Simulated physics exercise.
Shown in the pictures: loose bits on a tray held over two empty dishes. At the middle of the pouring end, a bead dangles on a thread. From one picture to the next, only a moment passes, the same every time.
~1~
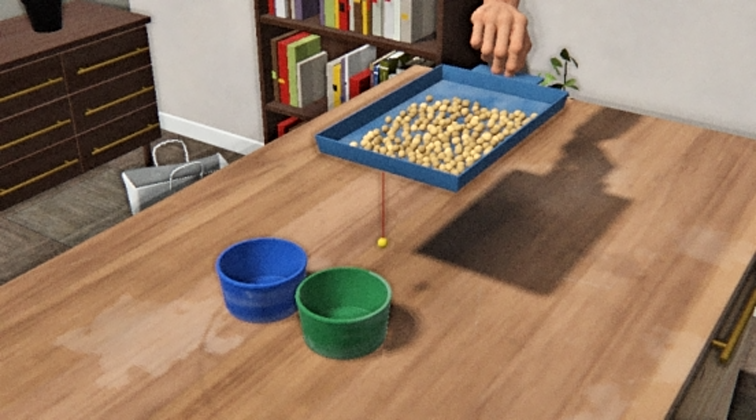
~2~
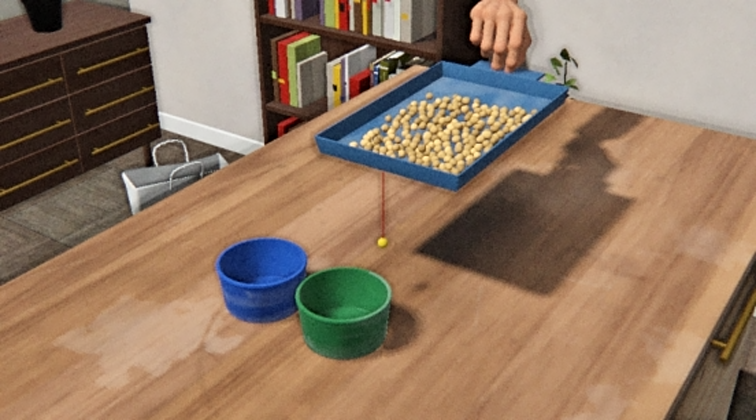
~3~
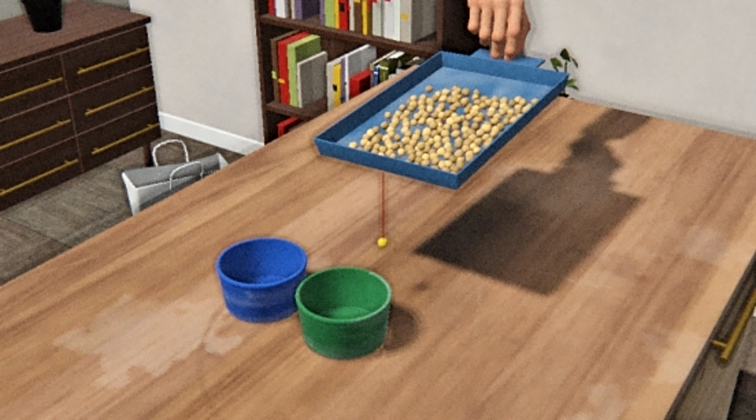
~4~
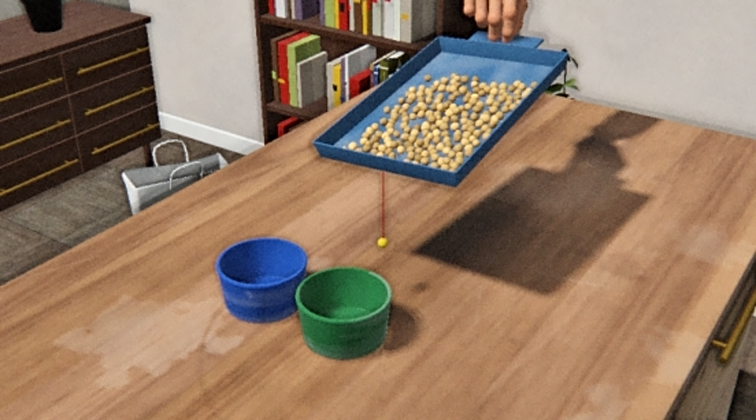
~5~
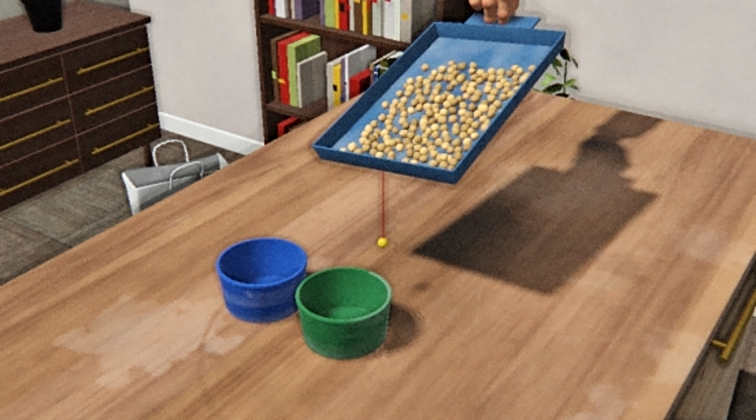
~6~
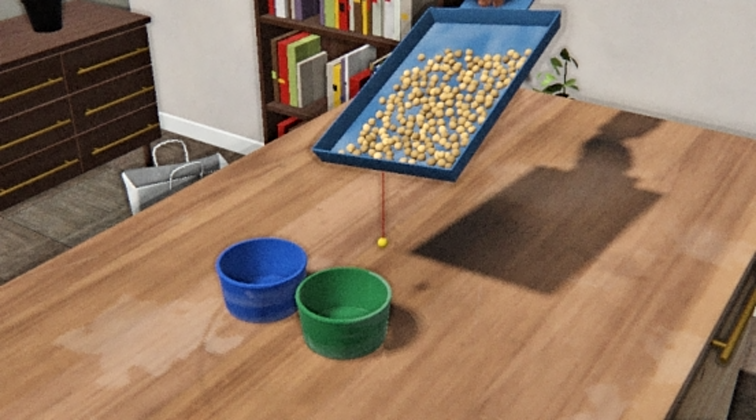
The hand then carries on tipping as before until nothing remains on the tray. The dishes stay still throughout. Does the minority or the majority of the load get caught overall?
Well, most of the load misses the dishes, as it turns out.
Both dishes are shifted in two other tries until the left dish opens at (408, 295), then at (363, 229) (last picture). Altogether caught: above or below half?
Result - try one, below the halfway mark; try two, below the halfway mark.
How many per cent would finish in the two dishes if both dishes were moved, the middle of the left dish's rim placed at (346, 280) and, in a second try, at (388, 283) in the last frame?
Roughly 30 per cent, then roughly 10 per cent.
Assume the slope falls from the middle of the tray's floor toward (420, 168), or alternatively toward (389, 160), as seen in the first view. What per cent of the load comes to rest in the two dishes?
About 30 and 60 per cent.
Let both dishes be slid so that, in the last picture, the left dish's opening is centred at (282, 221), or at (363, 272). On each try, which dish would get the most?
First try: The right-side dish; second try: The left-side dish.
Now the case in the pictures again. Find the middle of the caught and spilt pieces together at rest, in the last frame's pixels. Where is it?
Around (323, 289), give or take.
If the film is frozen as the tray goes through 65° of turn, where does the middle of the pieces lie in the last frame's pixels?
Somewhere about pixel (380, 116).
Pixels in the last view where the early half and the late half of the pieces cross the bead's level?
Earlier portion about (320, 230); later portion about (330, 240).
Soon after the last picture, tray tipped steeply; all on the tray.
A little later, tray tipped past a quarter turn; nearly all on the tray; a stray few in the left dish; a stray few outside both; a stray few in the air.
Later still, tray tipped past a quarter turn; about a quarter in the right dish; a small part in the left dish; most outside both.
At rest, tray tipped past a quarter turn; about a quarter in the right dish; a small part in the left dish; most outside both.
